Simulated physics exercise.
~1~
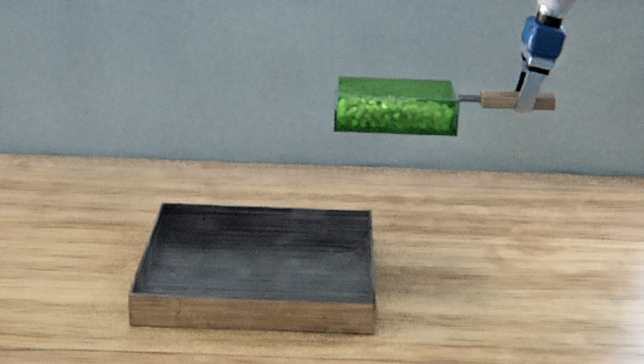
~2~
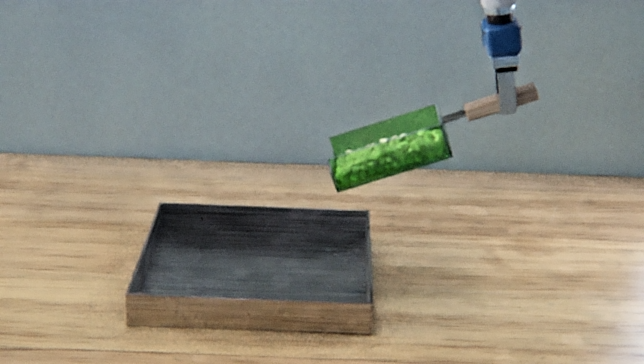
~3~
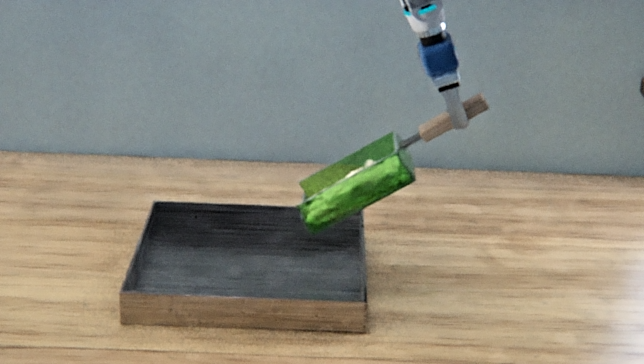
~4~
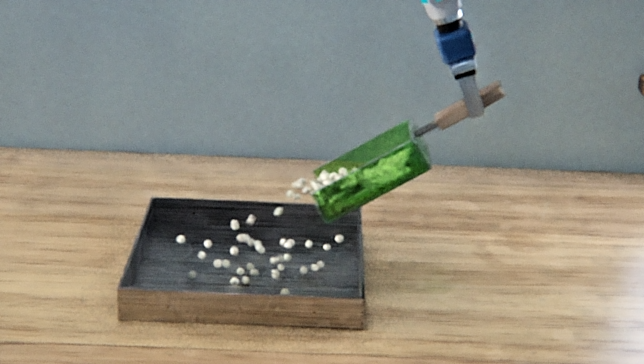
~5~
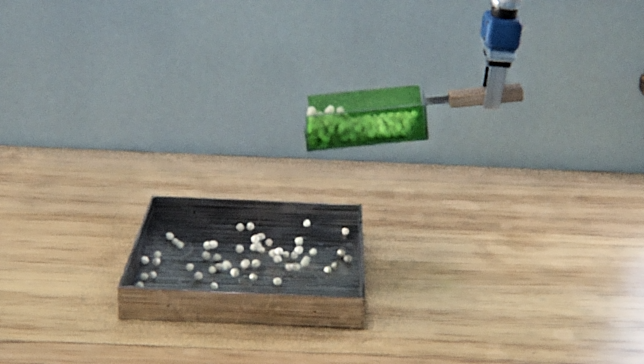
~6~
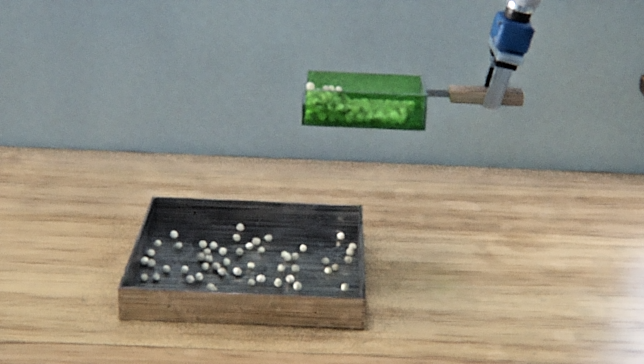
A robot arm with a blue joint grips the wooden handle of a green see-through box, holding it above the right side of a pale wooden table against a grey-blue wall. Below, to the left, sits a shallow dark tray with brown sides, seen from the front and slightly above. The arm lowers the box leftward, tipping its far end down towards the tray. Small whitish beads spill over that end and scatter across the tray. The arm then lifts the box and levels it, leaving many beads spread in the tray while most remain inside the box.
